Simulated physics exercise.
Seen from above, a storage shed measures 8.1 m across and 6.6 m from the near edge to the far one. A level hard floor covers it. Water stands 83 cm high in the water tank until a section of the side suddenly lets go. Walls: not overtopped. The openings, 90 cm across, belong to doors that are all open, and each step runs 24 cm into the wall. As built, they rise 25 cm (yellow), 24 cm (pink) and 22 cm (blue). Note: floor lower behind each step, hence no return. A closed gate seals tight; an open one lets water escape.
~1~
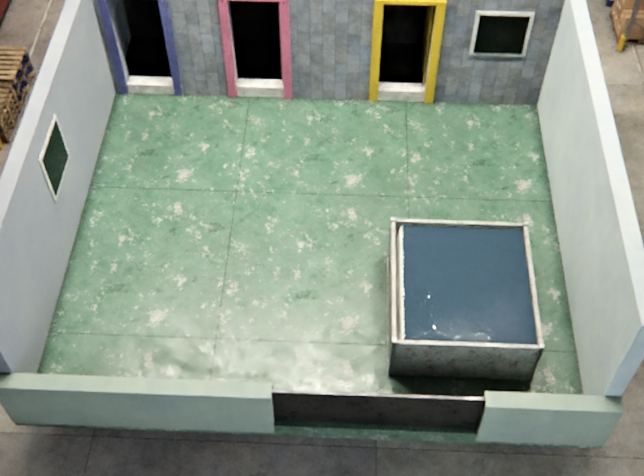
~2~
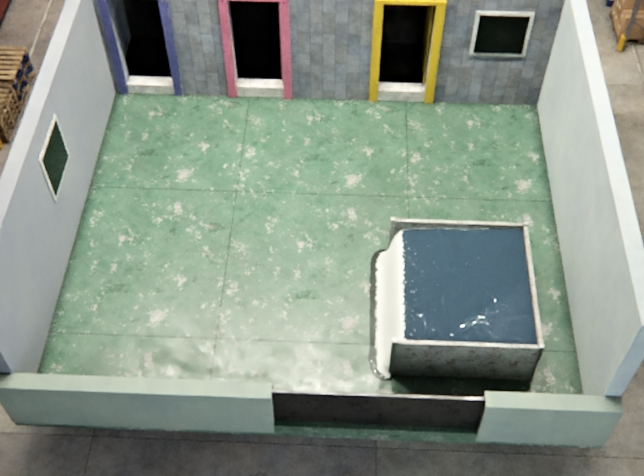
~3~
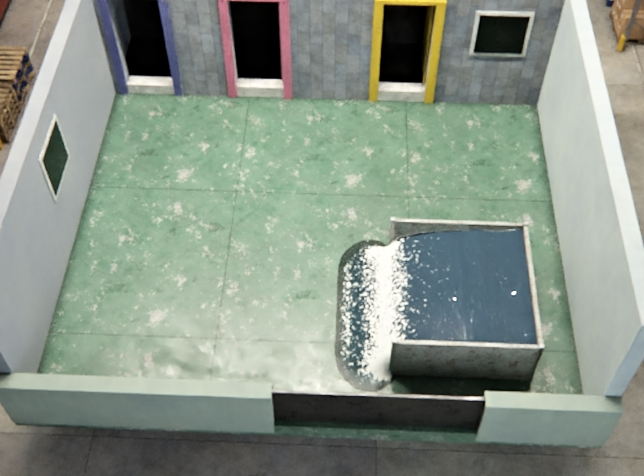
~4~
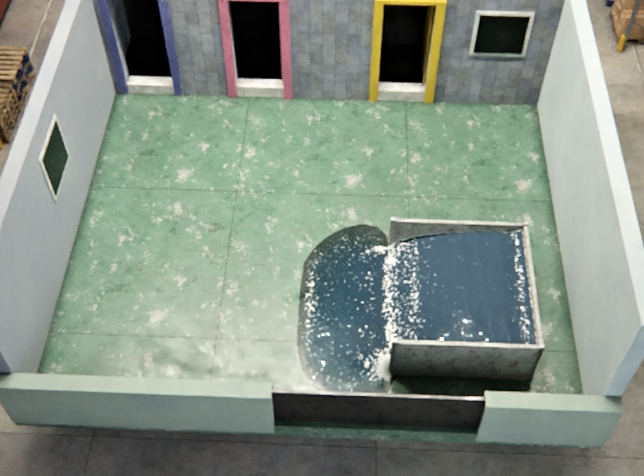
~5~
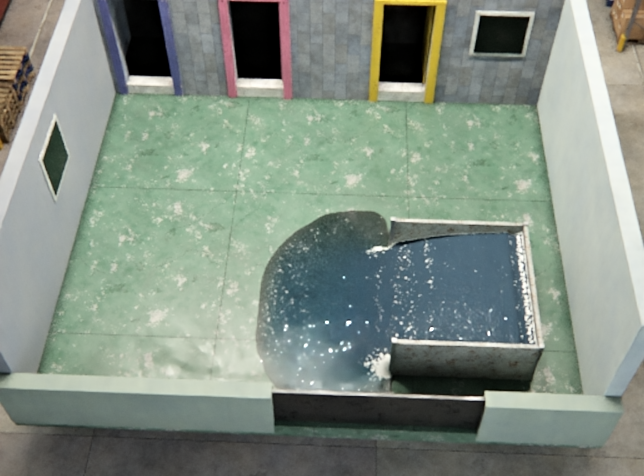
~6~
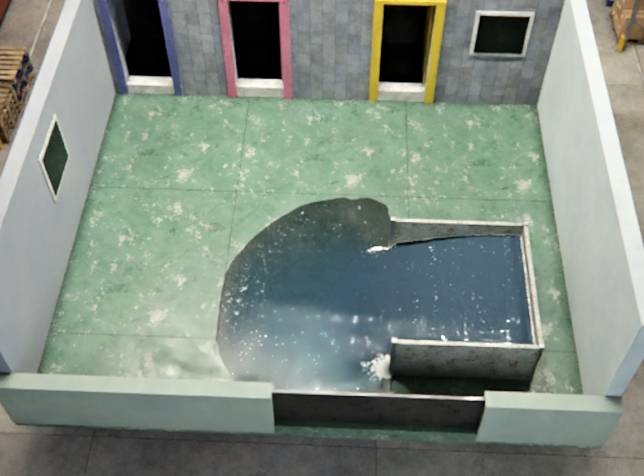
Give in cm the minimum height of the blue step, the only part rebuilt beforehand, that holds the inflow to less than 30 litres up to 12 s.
The minimum height is about 21 cm.
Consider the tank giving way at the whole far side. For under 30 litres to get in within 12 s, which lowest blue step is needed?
At least roughly 13.0 centimetres tall.
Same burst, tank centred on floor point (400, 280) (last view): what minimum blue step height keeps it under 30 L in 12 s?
At least roughly 24 cm high.
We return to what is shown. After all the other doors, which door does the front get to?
The yellow door comes last.
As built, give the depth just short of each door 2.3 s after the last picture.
Yellow 0, pink 3, blue 2 cm.
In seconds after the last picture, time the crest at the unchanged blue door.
The depth peaks at about 2.8 seconds.
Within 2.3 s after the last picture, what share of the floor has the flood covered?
I'd estimate about 60 percent.
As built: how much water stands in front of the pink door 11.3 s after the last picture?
It stands about 6.5 centimetres deep.
Then, 0.7 s after the last picture water covers 45 % of the floor, deepest (30 cm) near (376, 329); it has not reached the blue door.
Then, 2.3 s after the last picture water covers 60 % of the floor, deepest (41 cm) near (30, 400); 2 cm at the blue door, 0 litres in over its 22 cm step.
Then, 11.3 s after the last picture water covers 100 % of the floor, deepest (17 cm) near (577, 422); 7 cm at the blue door, 22 litres in over its 22 cm step.
At the blue door as built, the water peaked near 29 cm, 2.9 s after the last picture.
Run again over the same 12 s with other heights there, 79 litres in over 16.5 cm, 19 litres over 22.5 cm. The limit of 30 litres is kept from about 21 cm up.
